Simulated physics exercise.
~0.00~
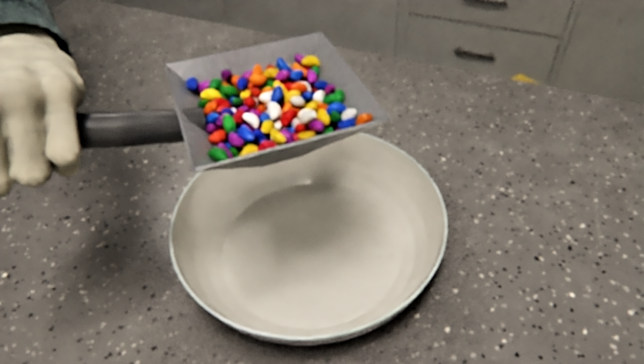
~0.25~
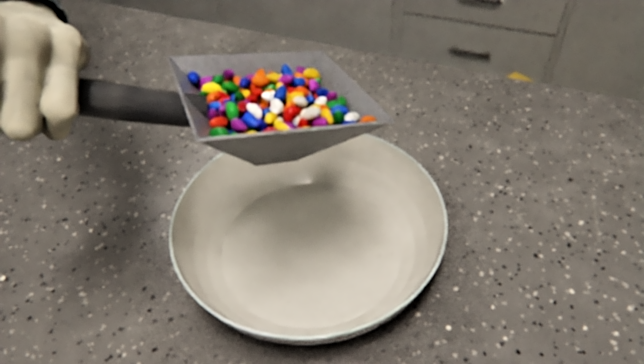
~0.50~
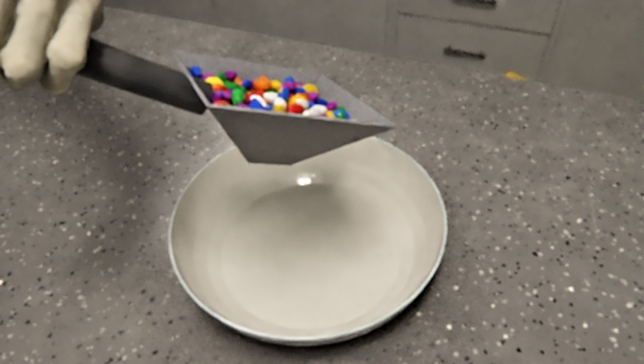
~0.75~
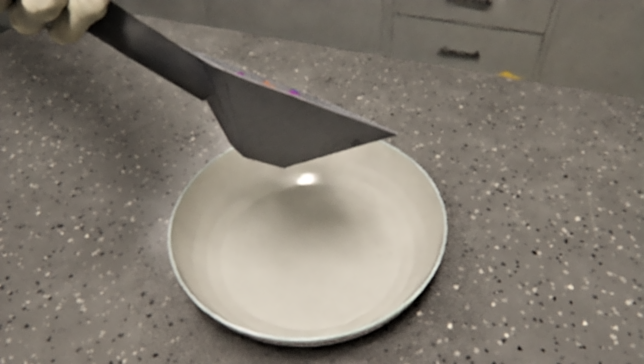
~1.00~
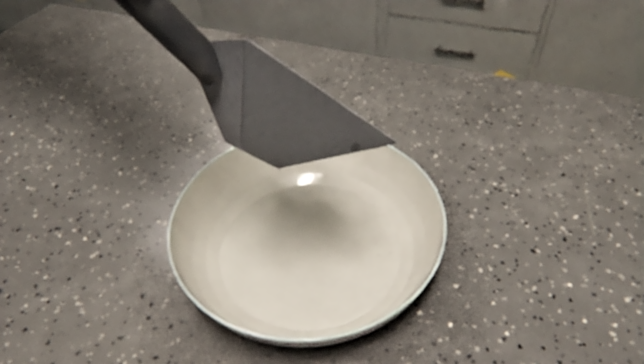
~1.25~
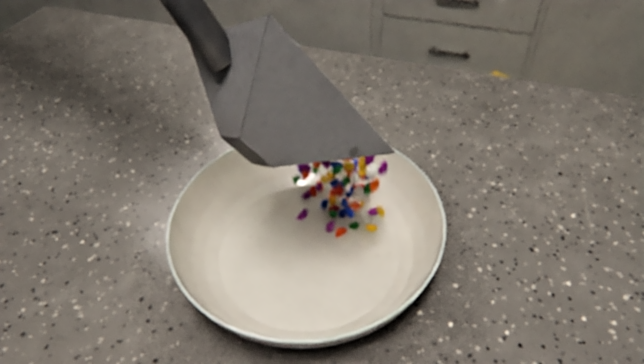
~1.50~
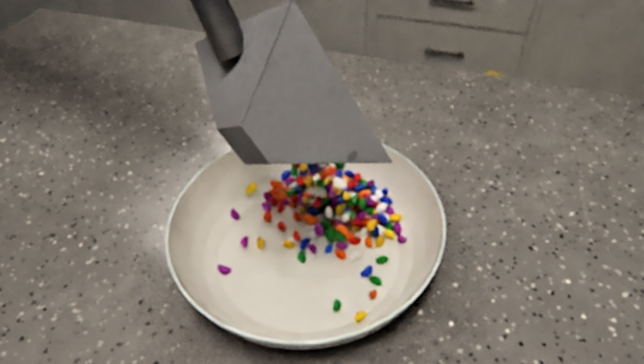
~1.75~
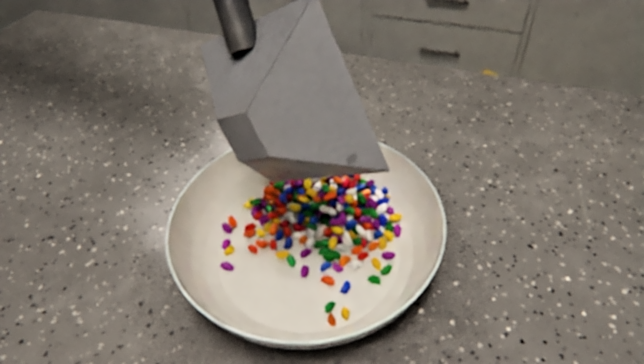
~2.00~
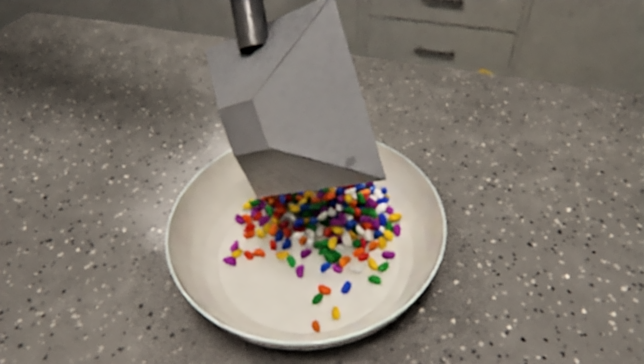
A pale hand tilted a gray scoop of colorful jelly beans over a shallow white pan on a speckled counter, tipping it steadily until they spilled out in a rush. They ended up scattered and heaped in the pan beneath the steeply tipped scoop.
